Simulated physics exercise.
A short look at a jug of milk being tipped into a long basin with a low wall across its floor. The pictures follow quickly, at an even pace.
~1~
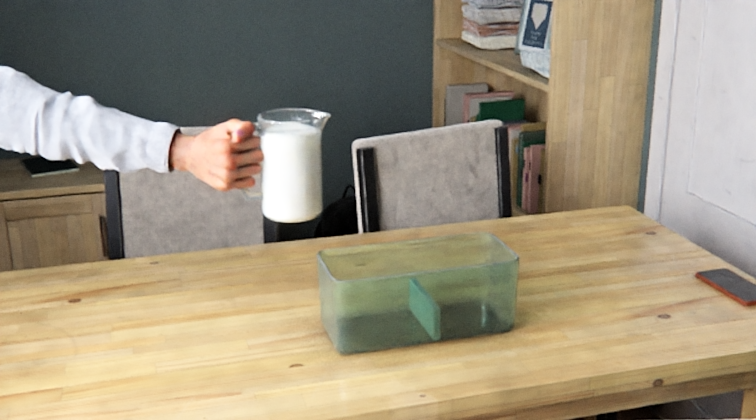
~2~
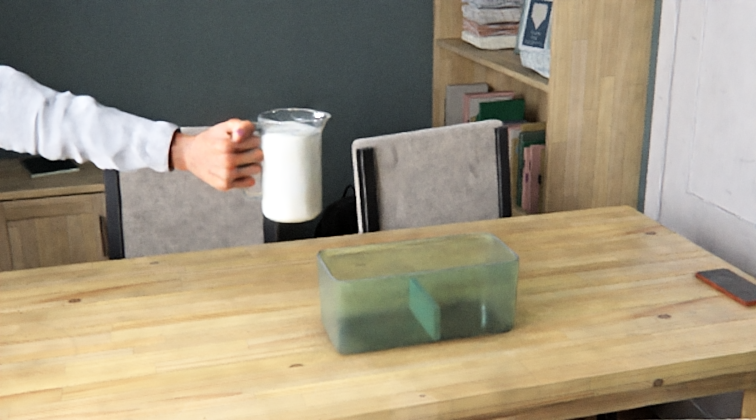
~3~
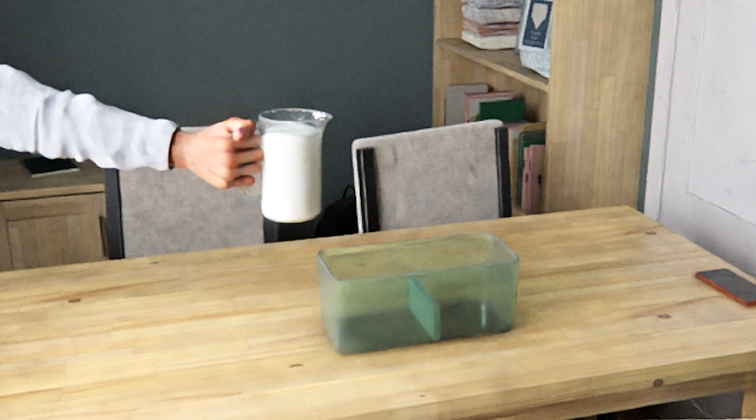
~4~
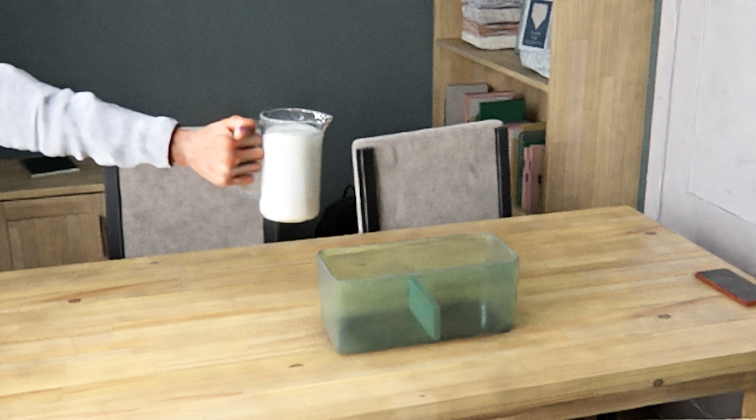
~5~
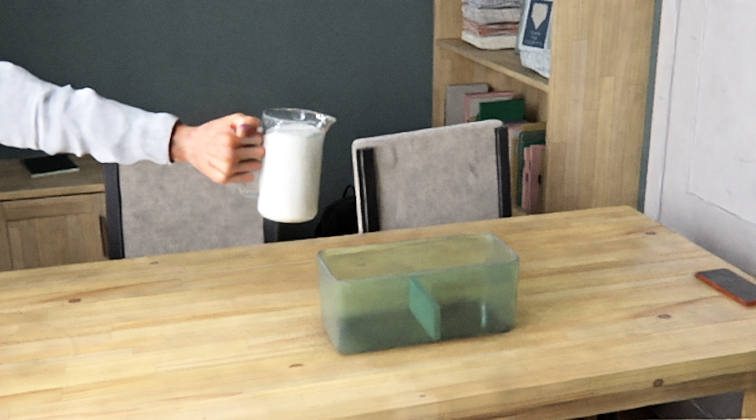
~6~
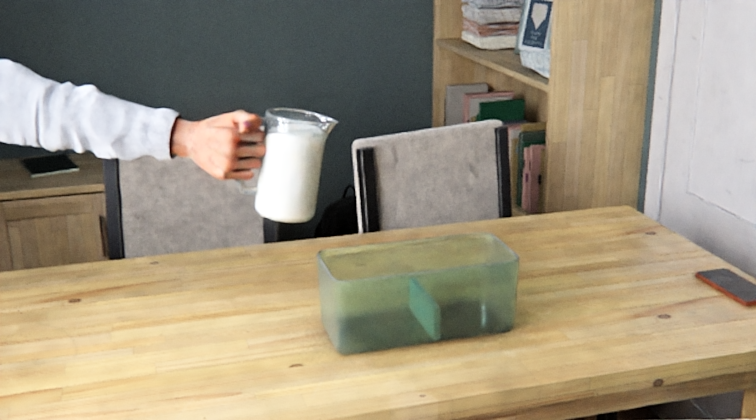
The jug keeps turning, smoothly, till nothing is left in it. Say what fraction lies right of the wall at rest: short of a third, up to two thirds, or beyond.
The share right of the wall is under a third.
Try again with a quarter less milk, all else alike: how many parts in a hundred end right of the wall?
Some 5 per cent.
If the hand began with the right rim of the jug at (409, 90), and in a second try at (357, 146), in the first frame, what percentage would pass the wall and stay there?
In turn 85 and 10 in a hundred.
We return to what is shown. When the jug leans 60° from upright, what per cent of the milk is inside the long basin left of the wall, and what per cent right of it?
The left part 0 per cent, the right part 0.
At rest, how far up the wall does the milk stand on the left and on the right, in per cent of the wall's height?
Left: 60 %. Right: 0 %.
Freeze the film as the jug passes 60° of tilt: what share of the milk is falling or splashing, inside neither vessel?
About 10 per cent.
A moment on, the jug is tipped part way and 91 per cent is still to pour, 1 is left of the wall and 0 right of it.
Next, the jug is tipped on its side and 52 per cent is still to pour, 28 is left of the wall and 0 right of it.
Then the jug is tipped right over and 9 per cent is still to pour, 77 is left of the wall and 2 right of it.
Later the jug is tipped right over and 1 per cent is still to pour, 93 is left of the wall and 3 right of it.
In the end 94 per cent lies left of the wall, 3 right of it and 3 outside.
